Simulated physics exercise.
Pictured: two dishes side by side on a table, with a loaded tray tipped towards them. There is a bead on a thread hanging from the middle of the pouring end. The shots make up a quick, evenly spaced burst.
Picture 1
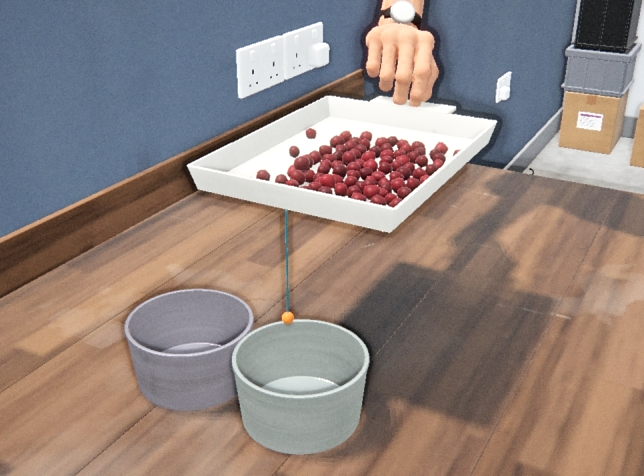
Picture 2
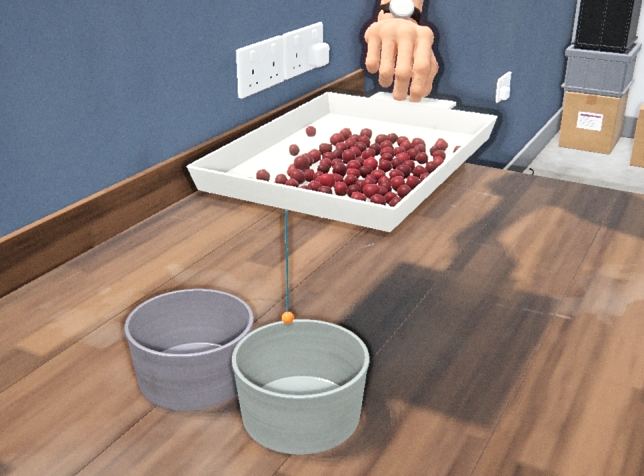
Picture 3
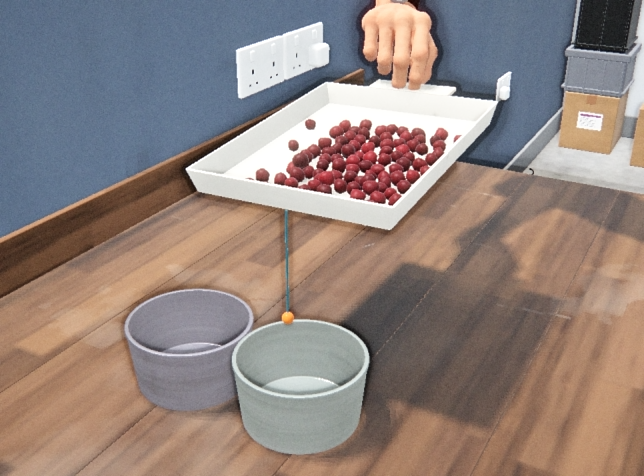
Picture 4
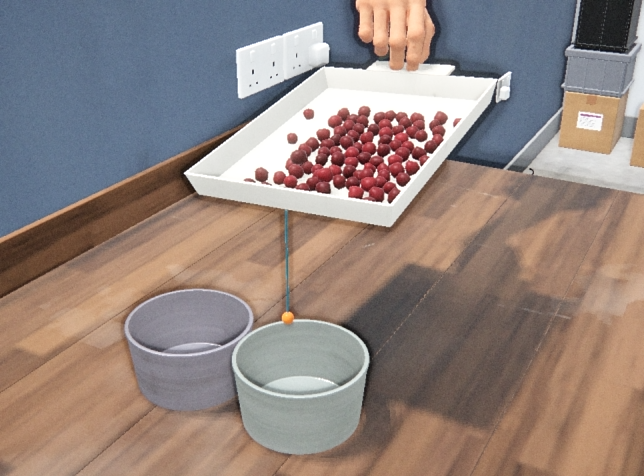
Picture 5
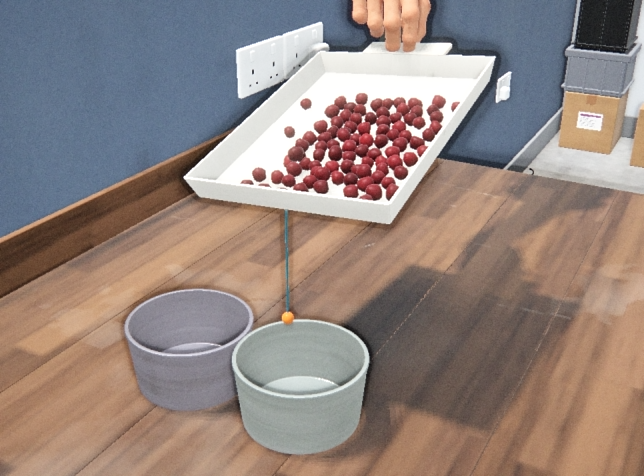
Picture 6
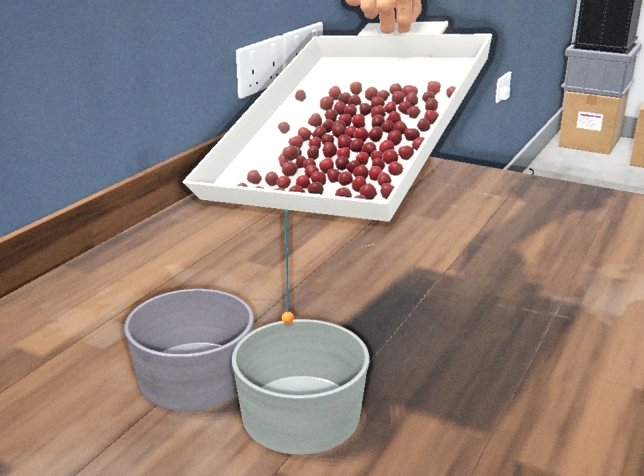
A white tray of dark red berries, gripped at its far edge by a hand, sits nearly still above two empty round dishes on a wooden surface. The hand then raises the far edge steadily, steepening the tray, while its near edge dips slightly at the left corner and some berries shift.
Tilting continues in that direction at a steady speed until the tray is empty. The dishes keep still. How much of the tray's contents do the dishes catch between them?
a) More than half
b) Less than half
a, more than half.
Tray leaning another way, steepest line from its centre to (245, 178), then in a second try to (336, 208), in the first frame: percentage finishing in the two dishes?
90 and 40 per cent, in that order.
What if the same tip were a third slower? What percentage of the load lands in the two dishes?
I'd expect close to 80 per cent.
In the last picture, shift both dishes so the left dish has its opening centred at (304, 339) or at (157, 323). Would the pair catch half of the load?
Short of half and then the bulk of it.
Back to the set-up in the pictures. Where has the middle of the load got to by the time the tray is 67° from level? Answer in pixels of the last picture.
Load centre: Approx. (276, 159).
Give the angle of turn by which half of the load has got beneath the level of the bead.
Roughly 115°.
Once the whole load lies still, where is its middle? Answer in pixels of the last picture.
It settles centred around (192, 377).
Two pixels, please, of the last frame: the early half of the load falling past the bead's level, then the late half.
(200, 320) first, (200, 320) later.
Shortly afterwards, tray tipped steeply; all but a few on the tray; only a few in the left dish.
Next, tray tipped past a quarter turn; near a third on the tray; only a few in the right dish; near a quarter in the left dish; only a few outside both; near a third in the air.
Some moments later, tray tipped past a quarter turn; a little in the right dish; near two thirds in the left dish; near a quarter outside both.
In the end, tray tipped past a quarter turn; a little in the right dish; near two thirds in the left dish; near a quarter outside both.
